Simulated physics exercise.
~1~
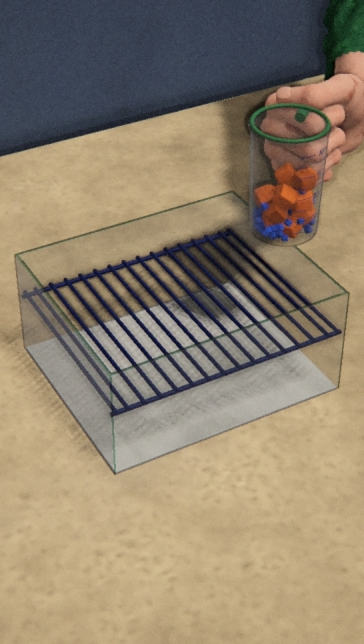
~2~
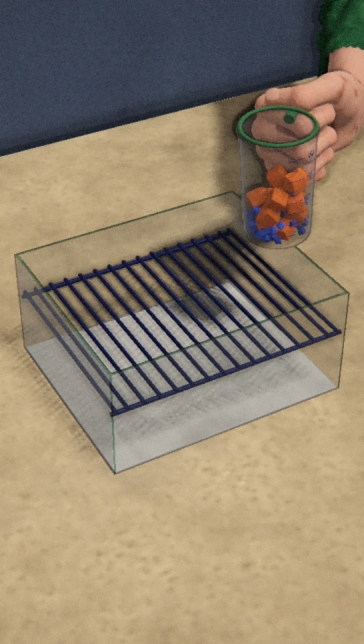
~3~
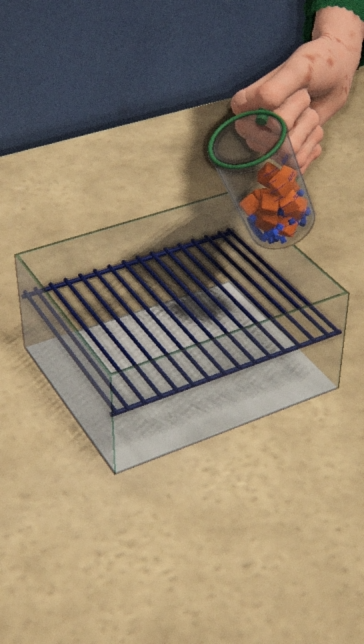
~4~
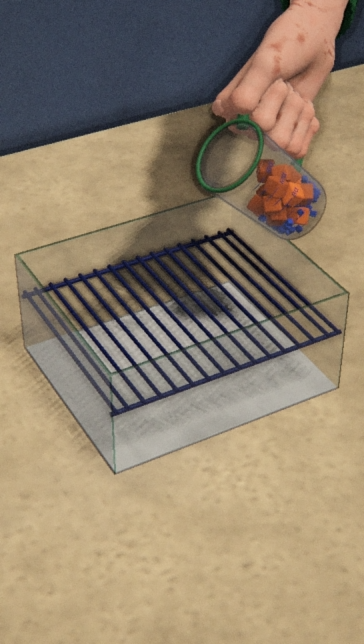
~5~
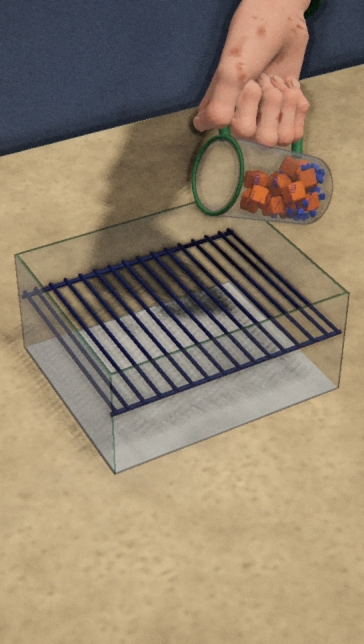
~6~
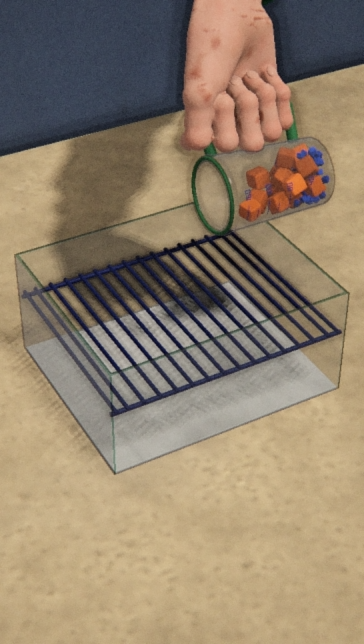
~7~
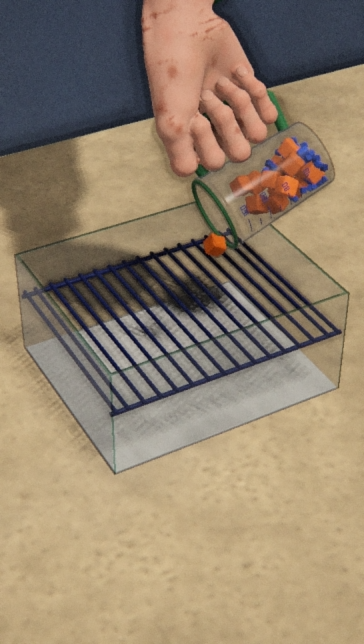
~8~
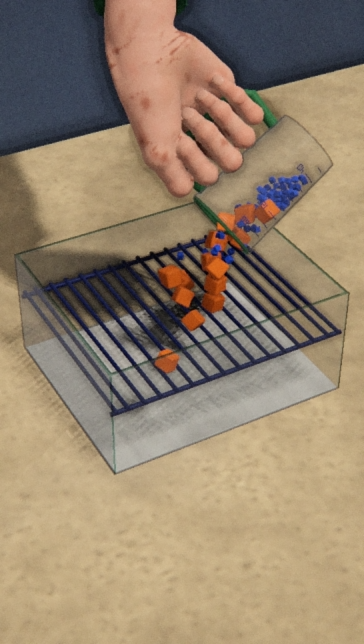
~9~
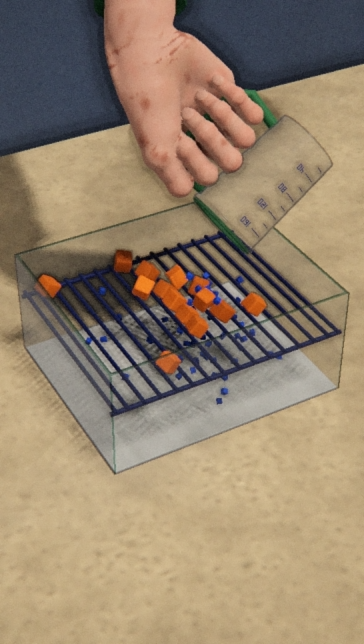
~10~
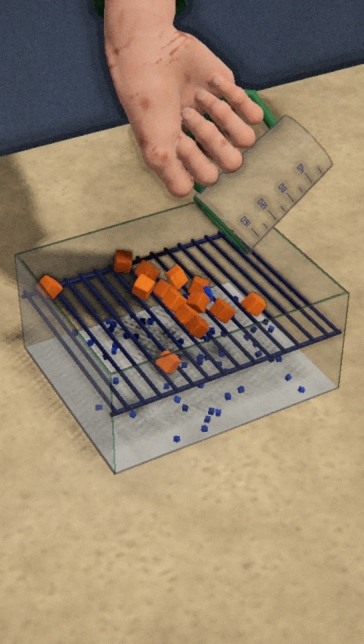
On a sandy-coloured surface, a hand tips a clear cup of orange cubes and small blue pieces over a transparent box with wires across it, emptying the cup; the orange cubes stay on the wires while nearly all the blue pieces drop through to the bottom.
